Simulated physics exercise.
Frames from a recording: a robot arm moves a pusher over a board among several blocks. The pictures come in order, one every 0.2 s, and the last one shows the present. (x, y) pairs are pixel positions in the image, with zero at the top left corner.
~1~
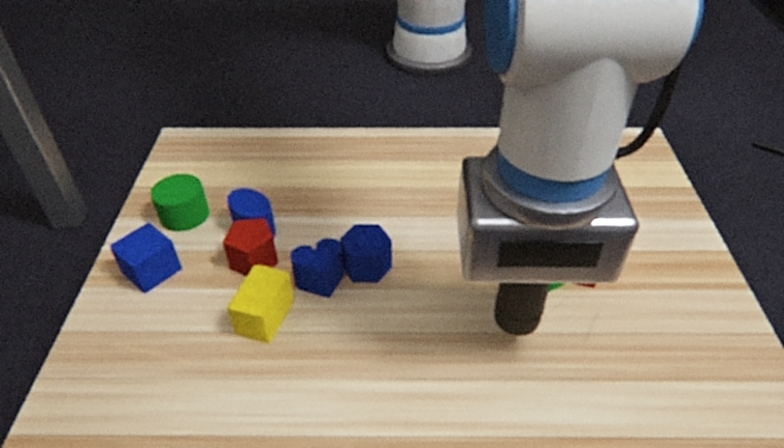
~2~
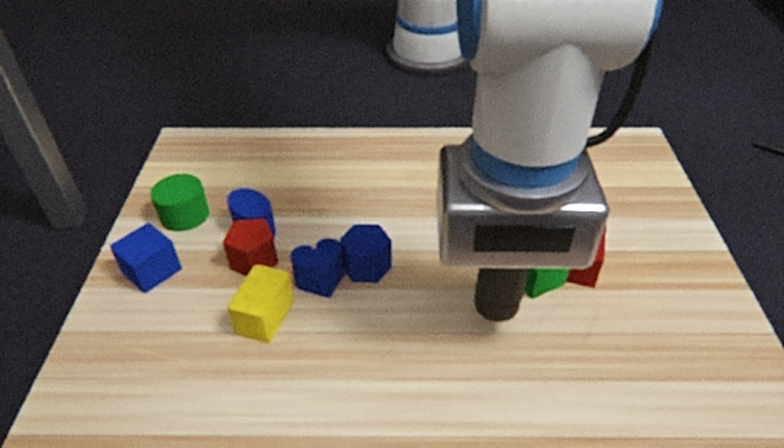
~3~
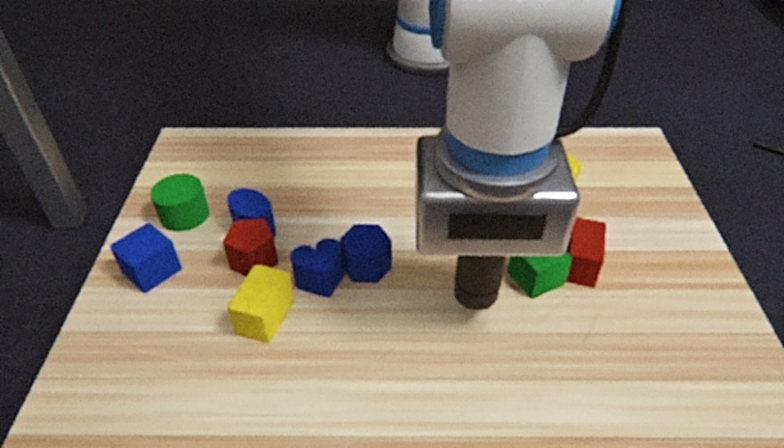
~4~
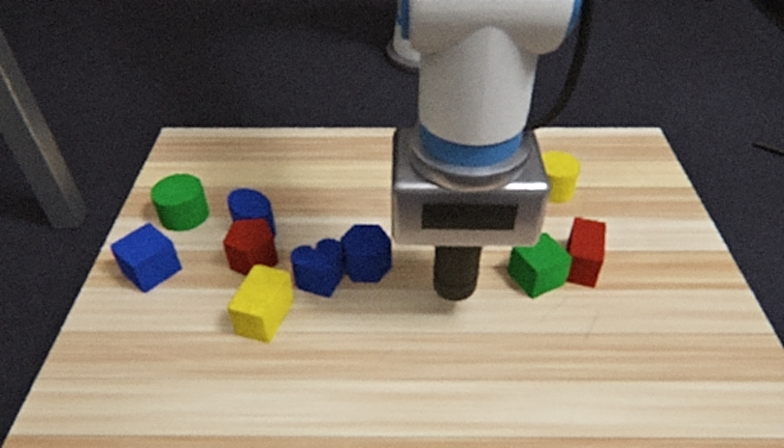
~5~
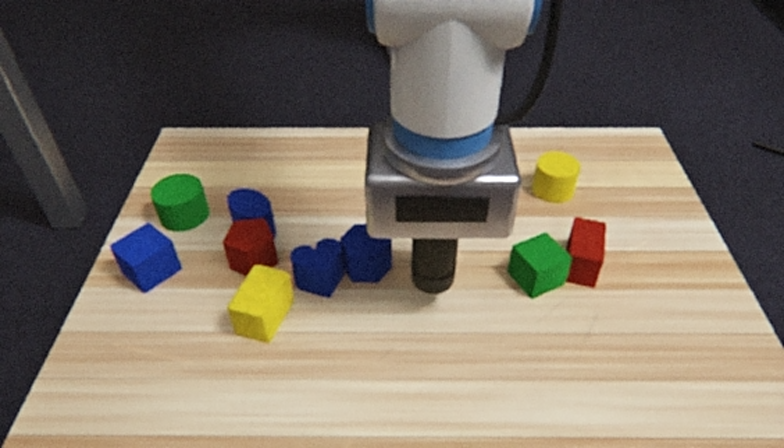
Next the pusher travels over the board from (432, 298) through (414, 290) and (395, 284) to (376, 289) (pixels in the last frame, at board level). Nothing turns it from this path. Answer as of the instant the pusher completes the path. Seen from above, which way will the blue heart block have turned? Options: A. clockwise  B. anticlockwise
B.
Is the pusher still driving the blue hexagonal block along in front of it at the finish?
That would be a no.
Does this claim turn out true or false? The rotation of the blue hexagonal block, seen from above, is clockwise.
That is true.
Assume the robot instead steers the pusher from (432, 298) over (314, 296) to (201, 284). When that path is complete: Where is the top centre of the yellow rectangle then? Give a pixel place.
It is at (216, 296).
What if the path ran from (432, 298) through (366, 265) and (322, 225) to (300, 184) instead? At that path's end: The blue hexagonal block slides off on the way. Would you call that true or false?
It is true.
What follows on the original path. Halfway along, pusher (404, 267); nothing pushed yet.
At the end, pusher (375, 270); yellow rectangle still; blue heart block (310, 252), turned 25° anticlockwise; blue hexagonal block (353, 235), turned 25° clockwise.
